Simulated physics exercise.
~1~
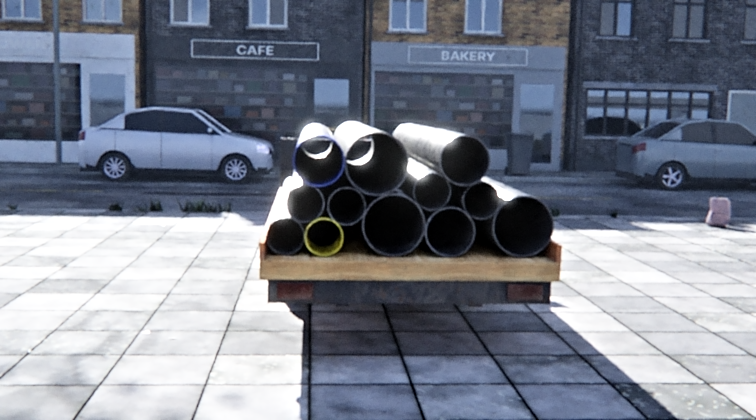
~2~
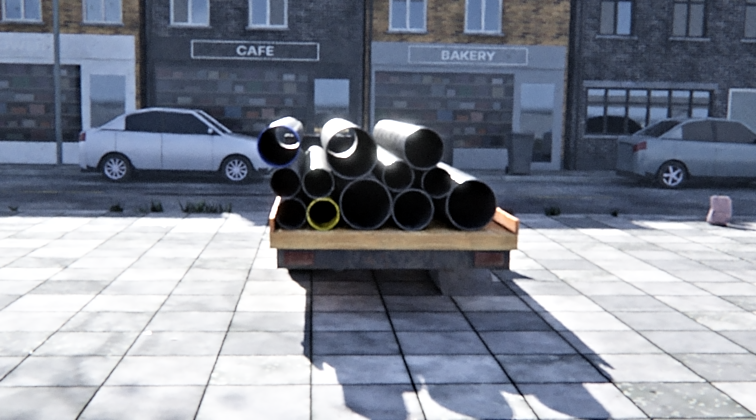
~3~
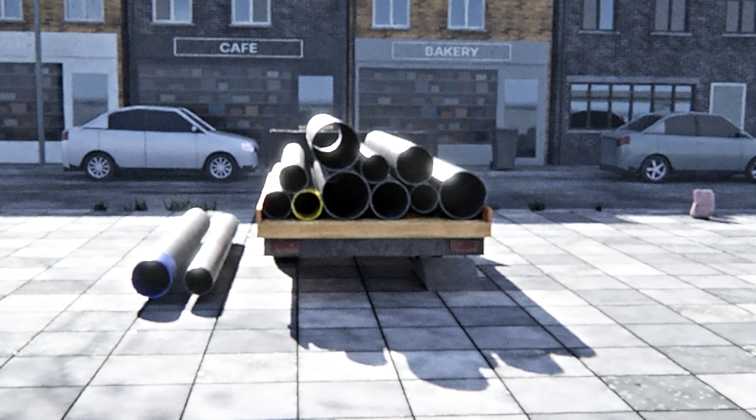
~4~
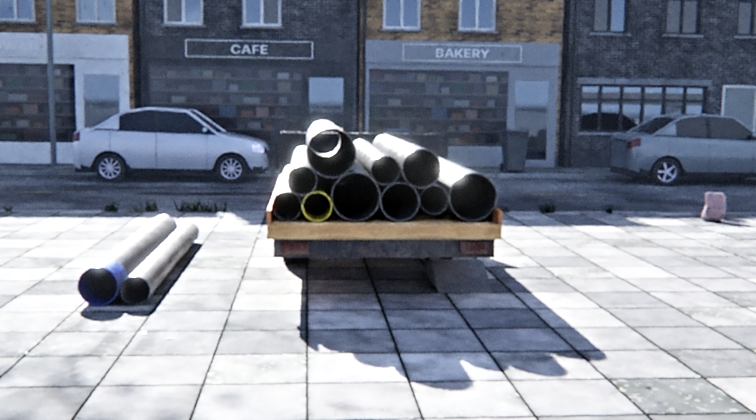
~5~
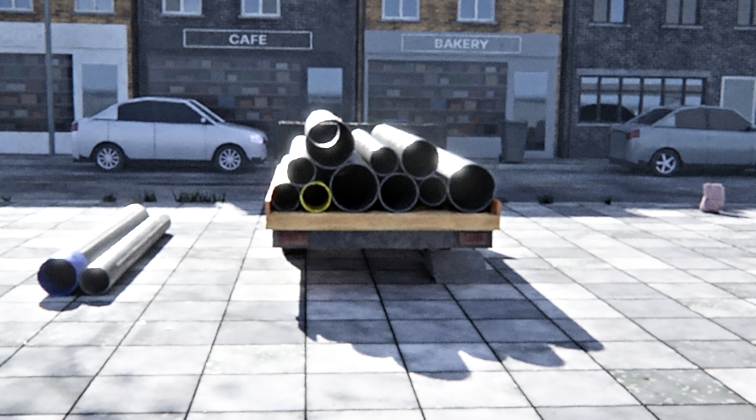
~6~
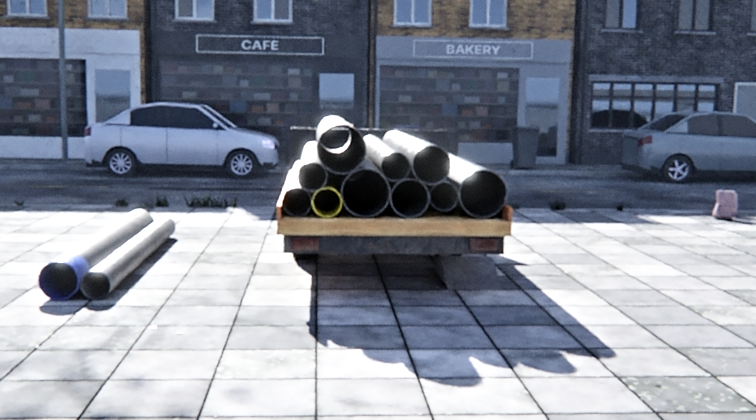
On a sunlit paved square across from a cafe and a bakery, a flatbed stands with its back to us, carrying a loose stack of dark plastic pipes, one rimmed in blue and one in yellow. The load shifts, and the blue-ended pipe at the upper left slides outwards. It drops over the left side along with another pipe, and both land on the paving. The pair rolls a little farther left, side by side, then settles. The yellow-rimmed pipe stays on the deck with the rest of the stack, which sits still.
